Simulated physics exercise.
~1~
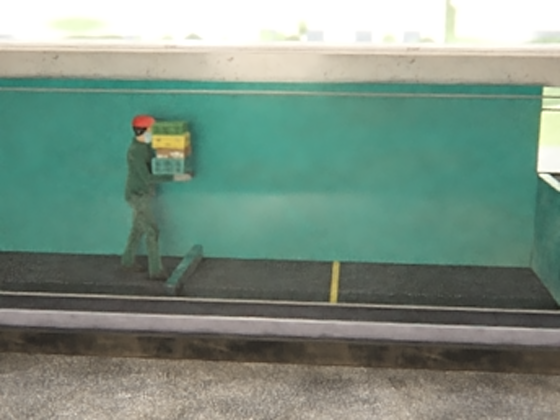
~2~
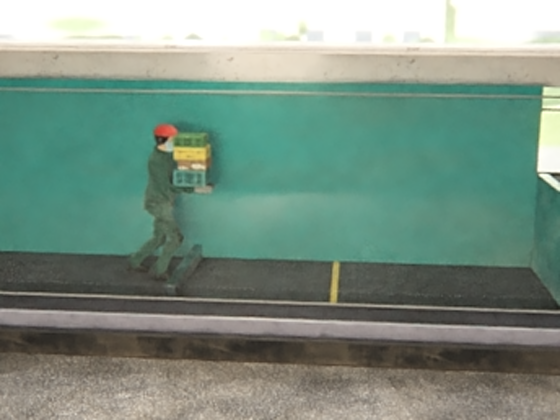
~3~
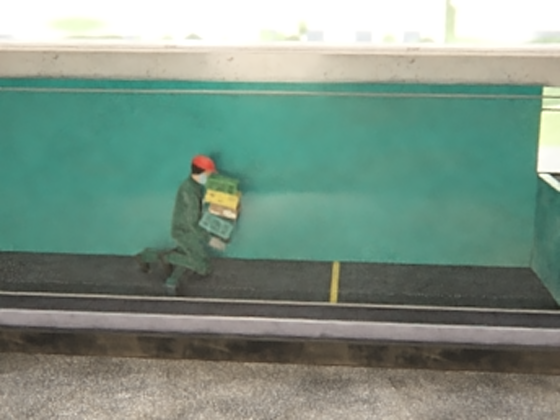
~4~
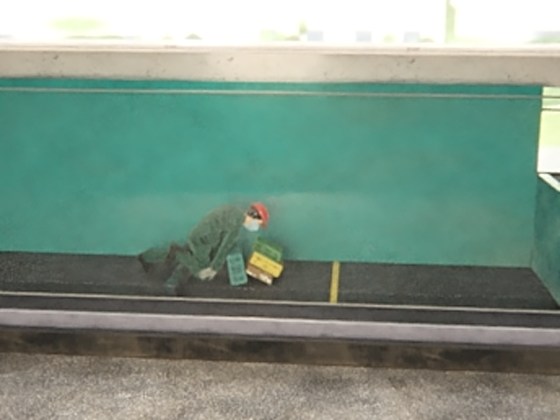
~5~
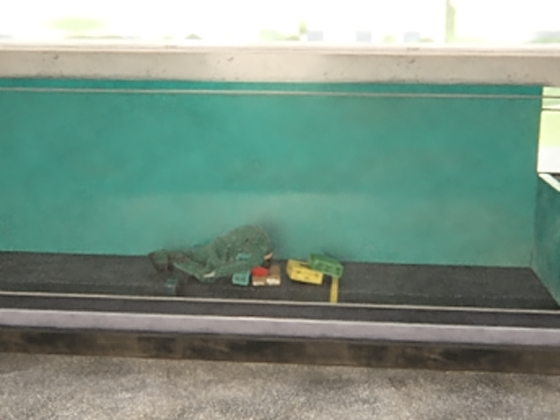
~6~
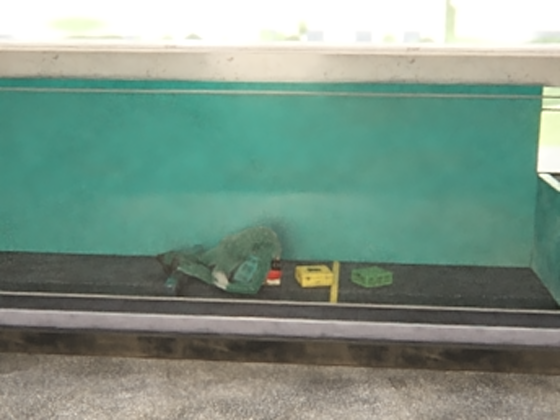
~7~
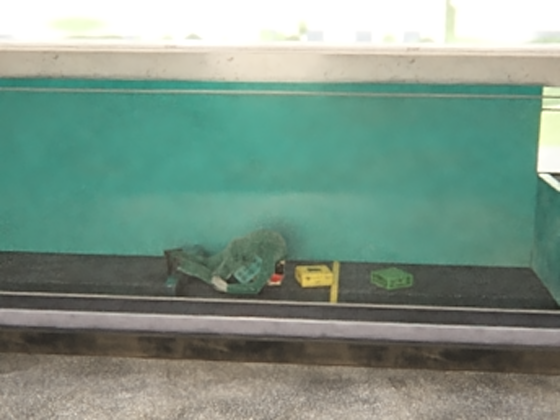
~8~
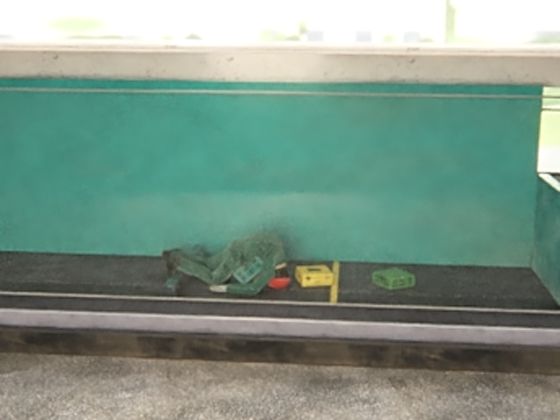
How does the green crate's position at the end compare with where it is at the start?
At the start the green crate is on top of the stack in the porter's arms, left of the yellow line. At the end it lies on the floor to the right of the line.
